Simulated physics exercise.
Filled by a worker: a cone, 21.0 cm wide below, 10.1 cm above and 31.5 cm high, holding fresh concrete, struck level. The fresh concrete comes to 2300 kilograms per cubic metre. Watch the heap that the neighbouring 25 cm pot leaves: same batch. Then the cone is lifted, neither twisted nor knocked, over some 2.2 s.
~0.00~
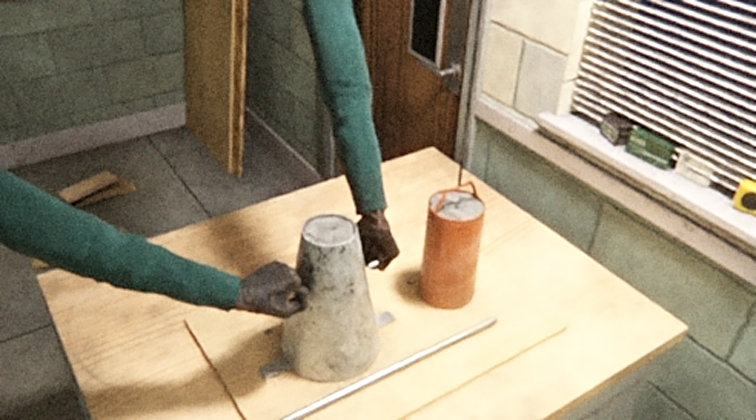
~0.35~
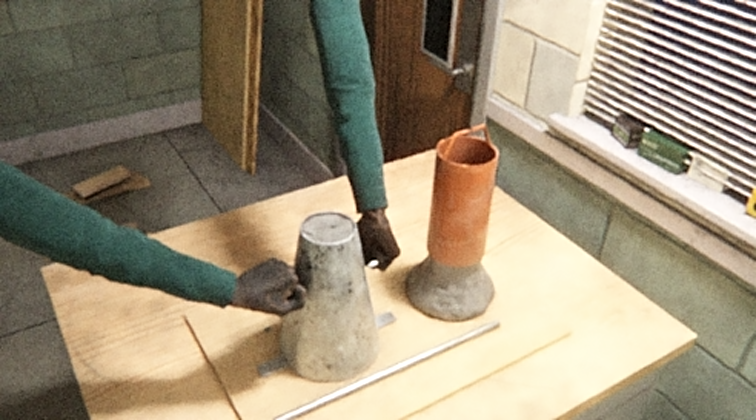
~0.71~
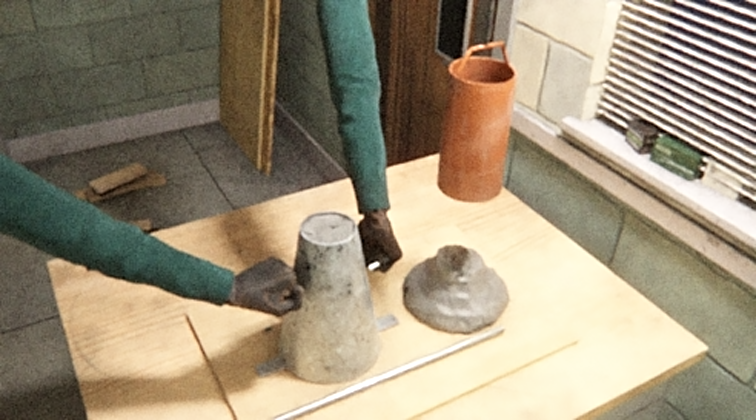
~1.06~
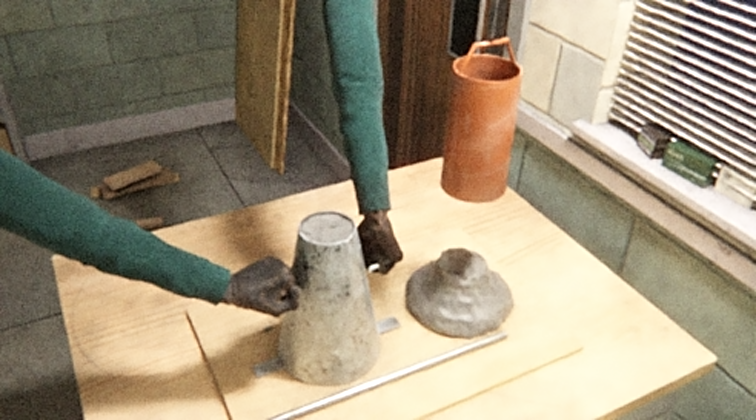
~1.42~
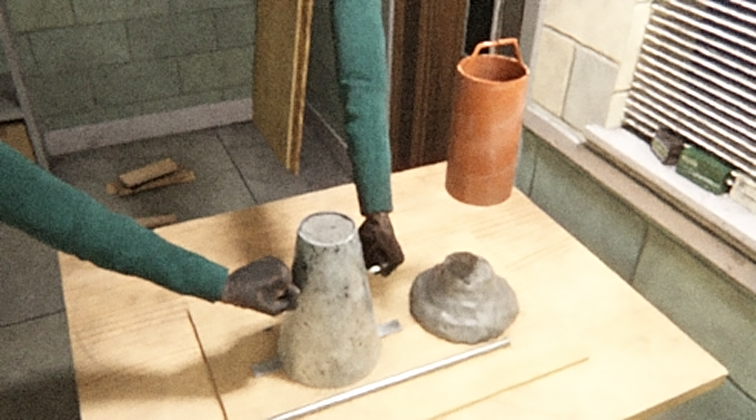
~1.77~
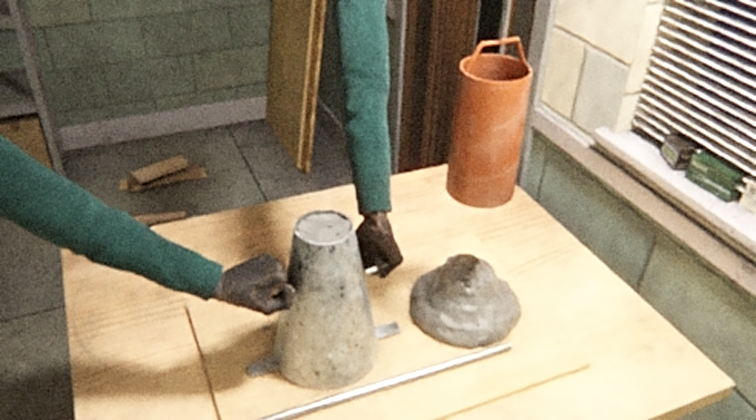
An orange-red pot rises from the right of a pale wooden table, baring a slumped grey heap of wet concrete, then hangs nearly still above and behind it while the view drifts slightly. Seen from above in a green-block-walled room, dark-gloved hands in green sleeves stay at a grey cone, left of the heap. A metal rod lies in front, with a blinded window at right and boards behind.
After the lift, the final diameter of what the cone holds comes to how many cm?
Best guess: Close to 31 cm.
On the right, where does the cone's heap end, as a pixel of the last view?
Somewhere near (401, 350) in pixels.
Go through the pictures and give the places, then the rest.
Middle of the pot's mouth at (457, 205), still down; middle of the cone's top at (329, 230), not yet moved, in the first picture.
Middle of the pot's mouth at (467, 152), raised 14 cm; middle of the cone's top at (328, 228), not yet moved, in the second picture.
Middle of the pot's mouth at (483, 72), raised 31 cm; the pot's heap 12 cm high and 24 cm wide, top at (459, 260); middle of the cone's top at (328, 228), not yet moved, in the third picture.
Middle of the pot's mouth at (488, 69), raised 32 cm; the pot's heap 12 cm high and 24 cm wide, top at (463, 263); middle of the cone's top at (327, 228), not yet moved, in the fourth picture.
Middle of the pot's mouth at (493, 70), raised 32 cm; the pot's heap 12 cm high and 24 cm wide, top at (467, 267); middle of the cone's top at (327, 228), not yet moved, in the fifth picture.
Middle of the pot's mouth at (496, 69), raised 32 cm; the pot's heap 12 cm high and 24 cm wide, top at (469, 270); middle of the cone's top at (324, 227), not yet moved, in the sixth picture.
After 2.3 s, the cone is up 6.9 cm; the fresh concrete has come down 8.9 cm to 23 cm and is 27 cm wide.
After 2.9 s, the cone is up 20 cm; the fresh concrete has come down 14 cm to 18 cm and is 31 cm wide.
After 3.4 s, the cone is up 31 cm; the fresh concrete has come down 14 cm to 18 cm and is 31 cm wide.
After 4.1 s, the cone is clear; the fresh concrete has come down 14 cm to 18 cm and is 31 cm wide.
After 4.7 s, at rest, the cone is clear; the fresh concrete has come down 14 cm to 18 cm and is 31 cm wide.
